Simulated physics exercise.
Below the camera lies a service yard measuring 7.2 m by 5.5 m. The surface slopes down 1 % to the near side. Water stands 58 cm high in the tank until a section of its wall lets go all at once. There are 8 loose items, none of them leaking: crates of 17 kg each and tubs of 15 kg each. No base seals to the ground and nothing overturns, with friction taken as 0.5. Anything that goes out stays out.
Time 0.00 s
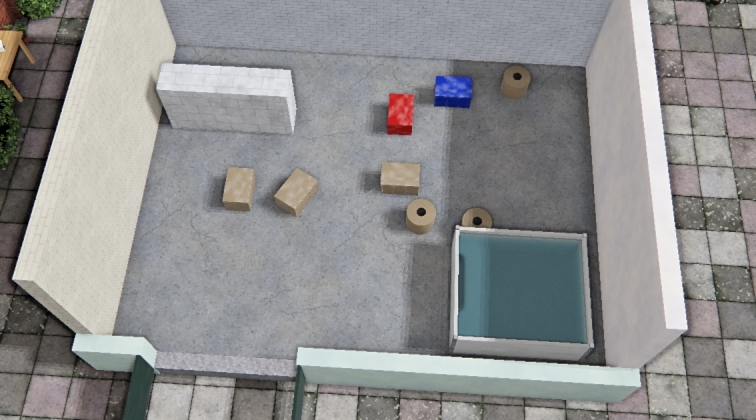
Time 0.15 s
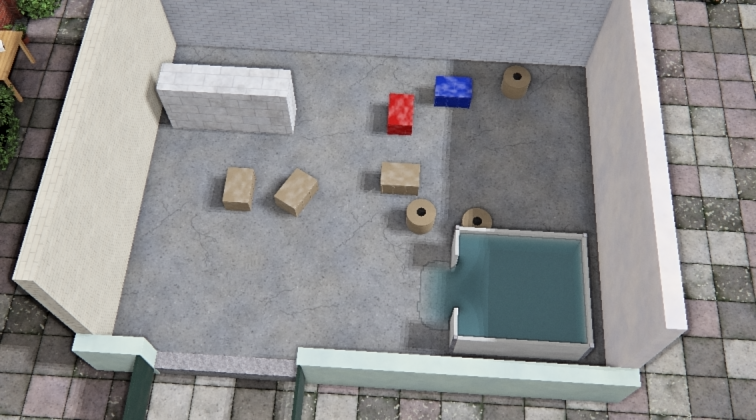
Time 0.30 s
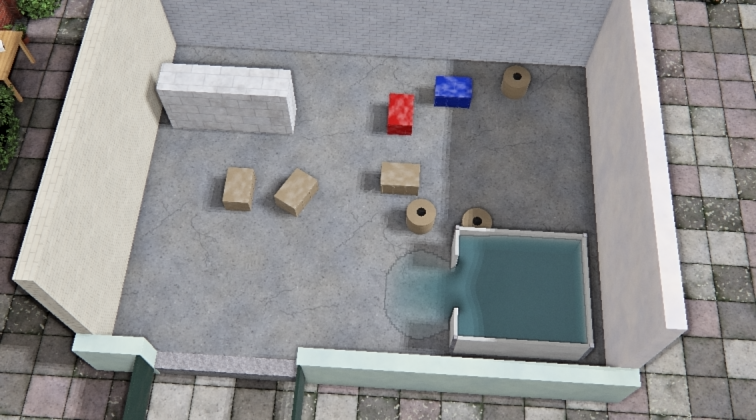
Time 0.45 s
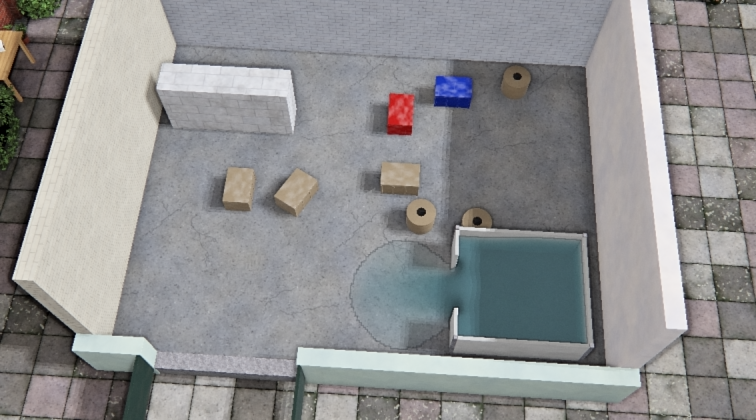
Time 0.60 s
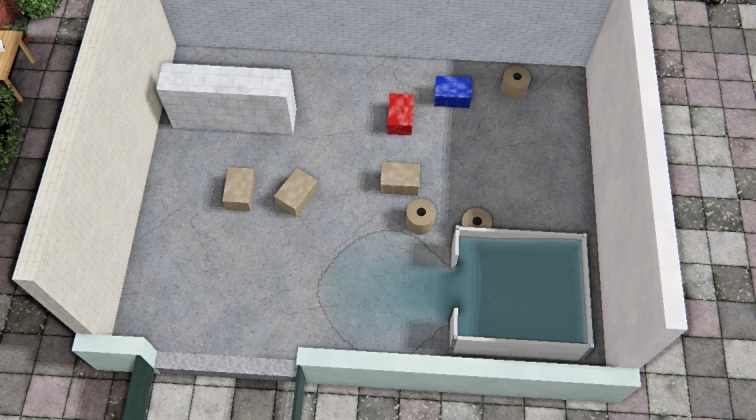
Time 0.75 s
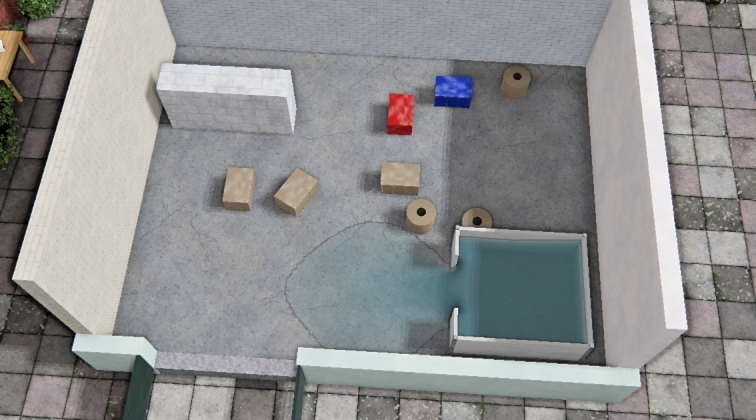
Teal water pouring left through a gap in a white-walled tank and spreading across a grey yard, crates and tubs staying still.
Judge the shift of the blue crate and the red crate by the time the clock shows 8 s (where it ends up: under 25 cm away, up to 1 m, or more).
The blue crate? It stays roughly where it started. The red crate? It stays roughly where it started.
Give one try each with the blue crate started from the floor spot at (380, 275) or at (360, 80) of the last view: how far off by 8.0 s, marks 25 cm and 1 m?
From the first spot it goes a long way, and from the second it does not really budge.
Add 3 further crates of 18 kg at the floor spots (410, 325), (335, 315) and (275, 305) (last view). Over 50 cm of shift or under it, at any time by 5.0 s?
Well, in that order it's higher, higher and higher.
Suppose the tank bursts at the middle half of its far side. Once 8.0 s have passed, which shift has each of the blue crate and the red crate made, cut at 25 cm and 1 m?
The blue crate would be washed far off and the red crate would be washed far off.
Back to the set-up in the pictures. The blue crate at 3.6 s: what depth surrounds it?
Roughly 0 cm at that moment.
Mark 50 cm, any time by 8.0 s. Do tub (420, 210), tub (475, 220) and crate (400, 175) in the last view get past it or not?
Within, within, within.
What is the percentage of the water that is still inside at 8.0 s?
Somewhere near 82 percent, give or take.
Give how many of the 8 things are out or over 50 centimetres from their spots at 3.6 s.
2.
After 1.6 s the blue crate is near (454, 87), 0.0 m from its start, aground; the red crate is near (401, 109), 0.0 m from its start, aground; 0 of 8 are out; 0 afloat.
After 3.6 s the blue crate is near (454, 87), 0.0 m from its start, aground; the red crate is near (401, 109), 0.0 m from its start, aground; 0 of 8 are out; 0 afloat.
After 5.6 s the blue crate is near (454, 87), 0.0 m from its start, aground; the red crate is near (401, 109), 0.0 m from its start, aground; 0 of 8 are out; 2 afloat.
After 8.0 s the blue crate is near (454, 87), 0.0 m from its start, aground; the red crate is near (401, 109), 0.0 m from its start, aground; 0 of 8 are out; 0 afloat.
